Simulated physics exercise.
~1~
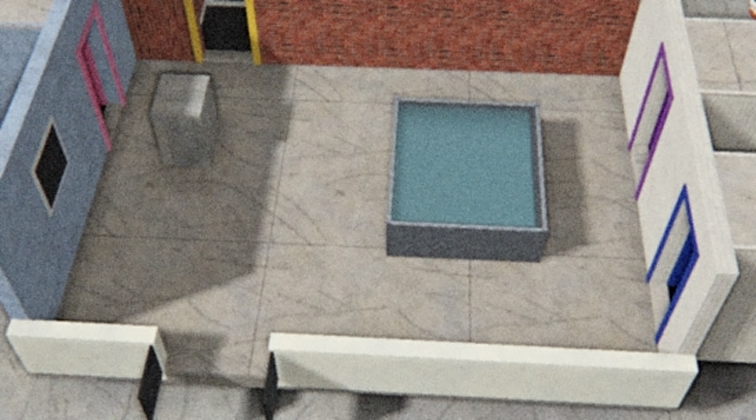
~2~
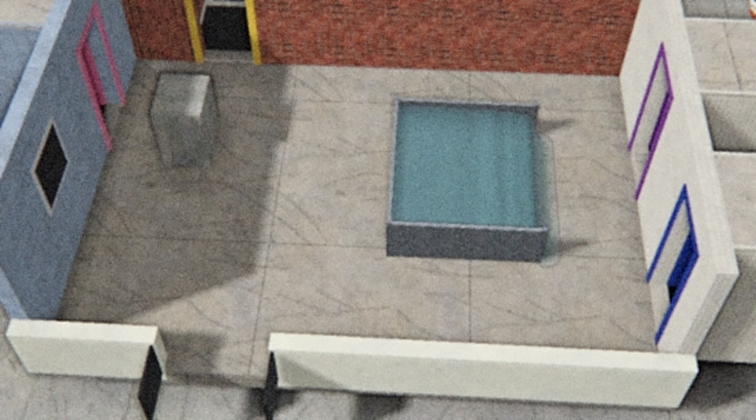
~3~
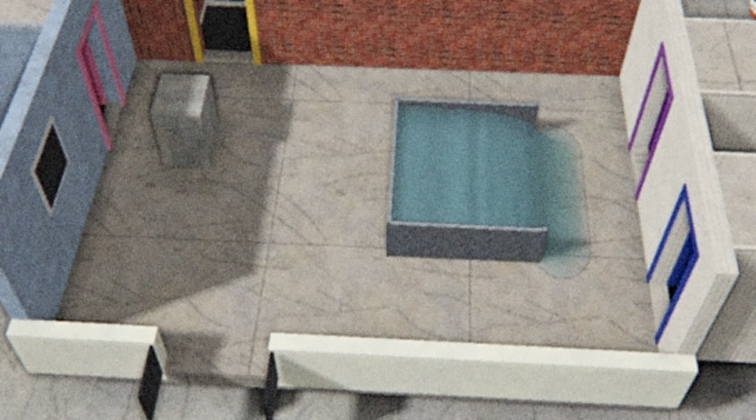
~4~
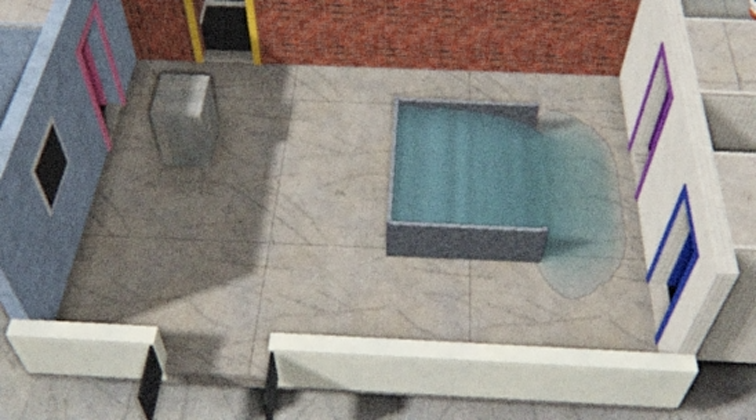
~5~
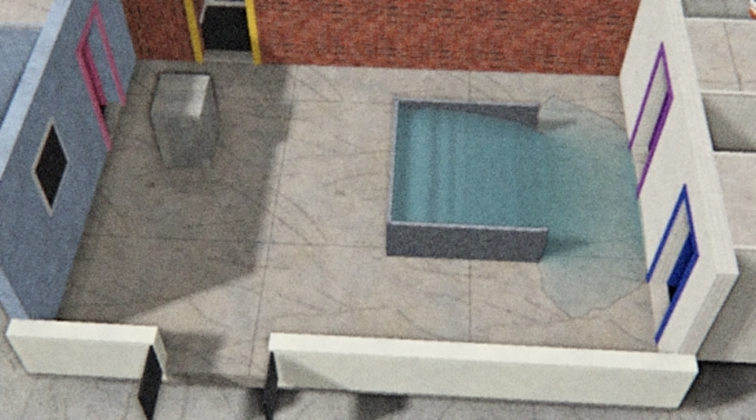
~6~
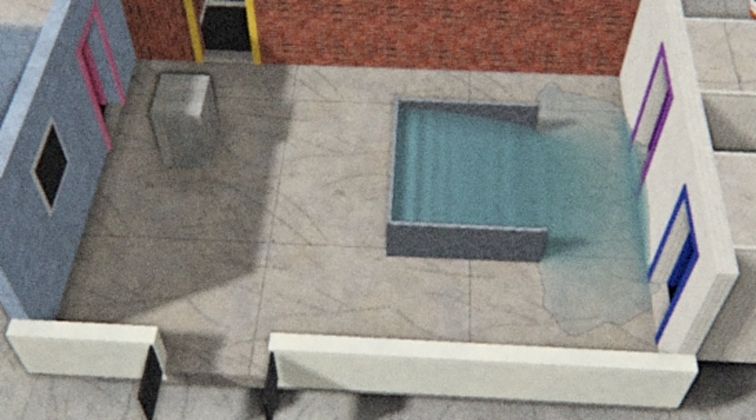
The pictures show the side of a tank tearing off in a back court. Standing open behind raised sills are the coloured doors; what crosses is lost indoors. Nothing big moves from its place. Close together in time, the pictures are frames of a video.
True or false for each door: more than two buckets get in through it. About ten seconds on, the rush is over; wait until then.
The blue door: True; the yellow door: False; the pink door: True; the purple door: True.
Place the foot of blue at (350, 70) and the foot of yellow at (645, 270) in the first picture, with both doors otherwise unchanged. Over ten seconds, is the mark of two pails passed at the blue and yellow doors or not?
The blue door comes up short, and the yellow door gets past the limit as well.
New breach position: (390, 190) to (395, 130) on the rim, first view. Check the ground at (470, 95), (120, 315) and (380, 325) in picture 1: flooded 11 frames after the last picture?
Point by point: Untouched, swamped and untouched.
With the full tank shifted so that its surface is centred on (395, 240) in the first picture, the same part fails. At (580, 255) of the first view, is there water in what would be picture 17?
Verdict: Awash.
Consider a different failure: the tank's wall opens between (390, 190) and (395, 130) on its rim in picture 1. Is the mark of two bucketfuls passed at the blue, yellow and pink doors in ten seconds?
Blue door: Falls short; yellow door: Exceeds the limit; pink door: Exceeds the limit.
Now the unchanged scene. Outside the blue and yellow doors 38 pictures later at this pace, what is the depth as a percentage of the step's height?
First 220 percent, then 50 percent.
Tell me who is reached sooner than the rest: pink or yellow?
The yellow one, I reckon.
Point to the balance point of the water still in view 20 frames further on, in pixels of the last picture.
Around pixel (525, 201) of the last picture.
A moment on, water covers 15 % of the floor; the blue door under two buckets in, the yellow door not reached, the pink door not reached, the purple door far over two buckets in.
Next, water covers 20 % of the floor; the blue door over two buckets in, the yellow door not reached, the pink door not reached, the purple door far over two buckets in.
Then, water covers 45 % of the floor; the blue door far over two buckets in, the yellow door not reached, the pink door not reached, the purple door far over two buckets in.
Later, water covers 90 % of the floor; the blue door far over two buckets in, the yellow door wet at the sill, nothing in, the pink door over two buckets in, the purple door far over two buckets in.
In the end, water covers 95 % of the floor; the blue door far over two buckets in, the yellow door wet at the sill, nothing in, the pink door far over two buckets in, the purple door far over two buckets in.
